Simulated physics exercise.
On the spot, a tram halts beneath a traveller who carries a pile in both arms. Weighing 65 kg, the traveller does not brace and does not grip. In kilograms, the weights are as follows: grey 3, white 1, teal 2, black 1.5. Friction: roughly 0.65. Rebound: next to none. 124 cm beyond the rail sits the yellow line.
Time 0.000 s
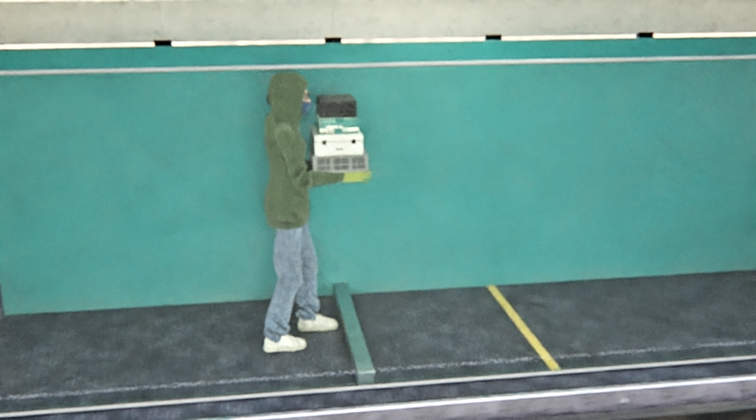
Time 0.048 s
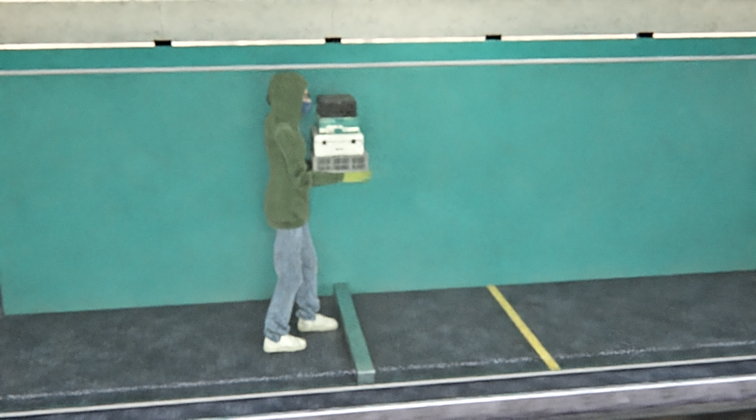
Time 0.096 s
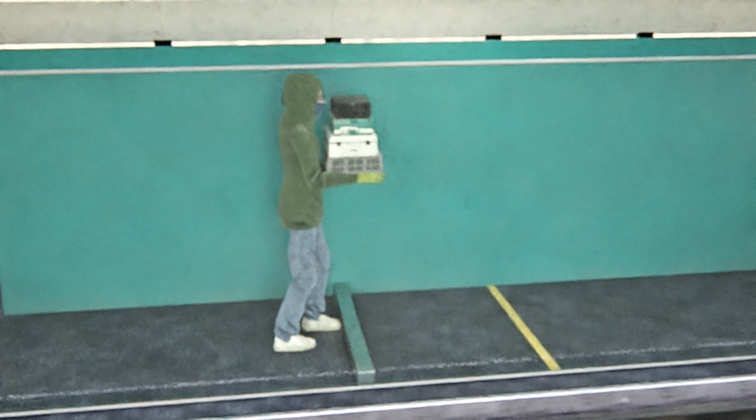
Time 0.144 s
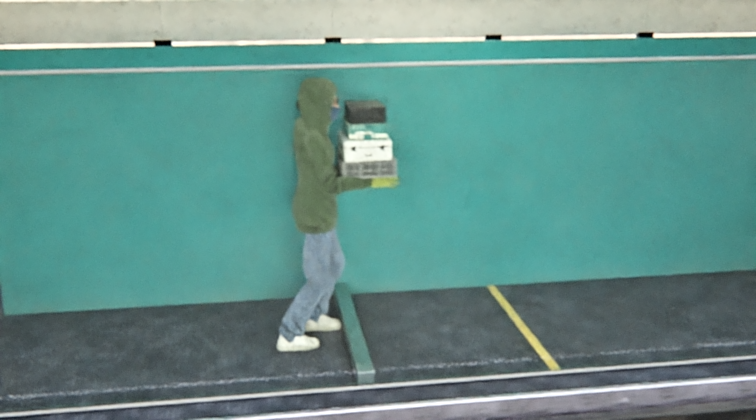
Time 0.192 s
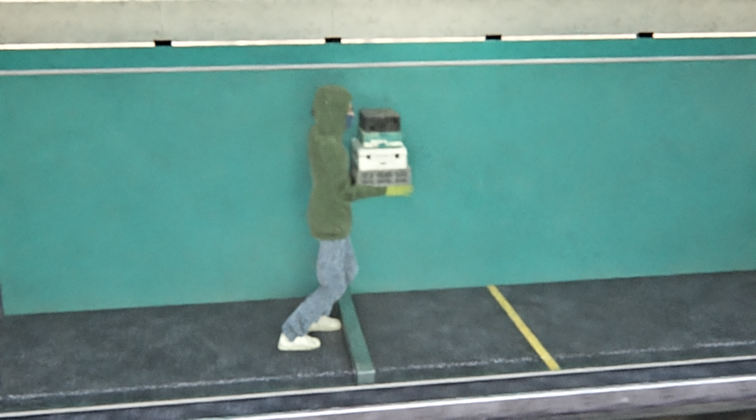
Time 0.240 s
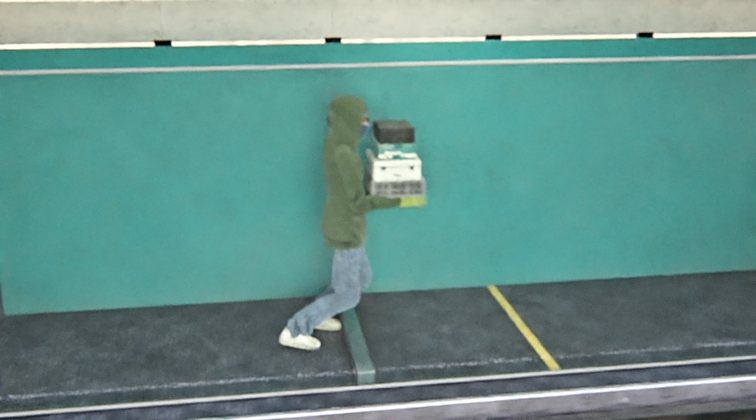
A person in a green hooded top, faded jeans and white shoes stands side-on, facing right, on a dark floor before a teal wall, seen from a fixed view. Their arms hold a grey crate stacked with white, green and black cases, with a low green bar by their feet and a yellow line farther right. After a brief stillness, person and stack shift rightward together and sink slightly, knees bending and heels lifting.
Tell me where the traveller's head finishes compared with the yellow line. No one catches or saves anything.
It finishes beyond the yellow line.
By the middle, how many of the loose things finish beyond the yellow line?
That comes to 3.
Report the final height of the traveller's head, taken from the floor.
15 cm.
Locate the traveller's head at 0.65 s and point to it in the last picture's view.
Look around (494, 233) and it's there.
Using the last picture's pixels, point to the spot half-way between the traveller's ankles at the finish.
Near pixel (410, 336).
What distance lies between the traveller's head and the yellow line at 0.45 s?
Some 80 cm short of it.
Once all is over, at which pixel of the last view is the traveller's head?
Near (574, 331).
After 0.45 s the traveller's head is 79 cm short of the yellow line, near (411, 190) in the last picture's view; the grey crate 51 cm short of the yellow line, tilted 20°.
After 0.65 s the traveller's head is 23 cm short of the yellow line, near (494, 233) in the last picture's view.
After 0.95 s the traveller's head is 19 cm past the yellow line, near (564, 316) in the last picture's view; the grey crate 20 cm short of the yellow line, tilted 0°.
At rest, 2.0 s, grey crate stops short of the yellow line; white toolbox crosses the yellow line; teal parcel crosses the yellow line; black crate crosses the yellow line; traveller's head crosses the yellow line.
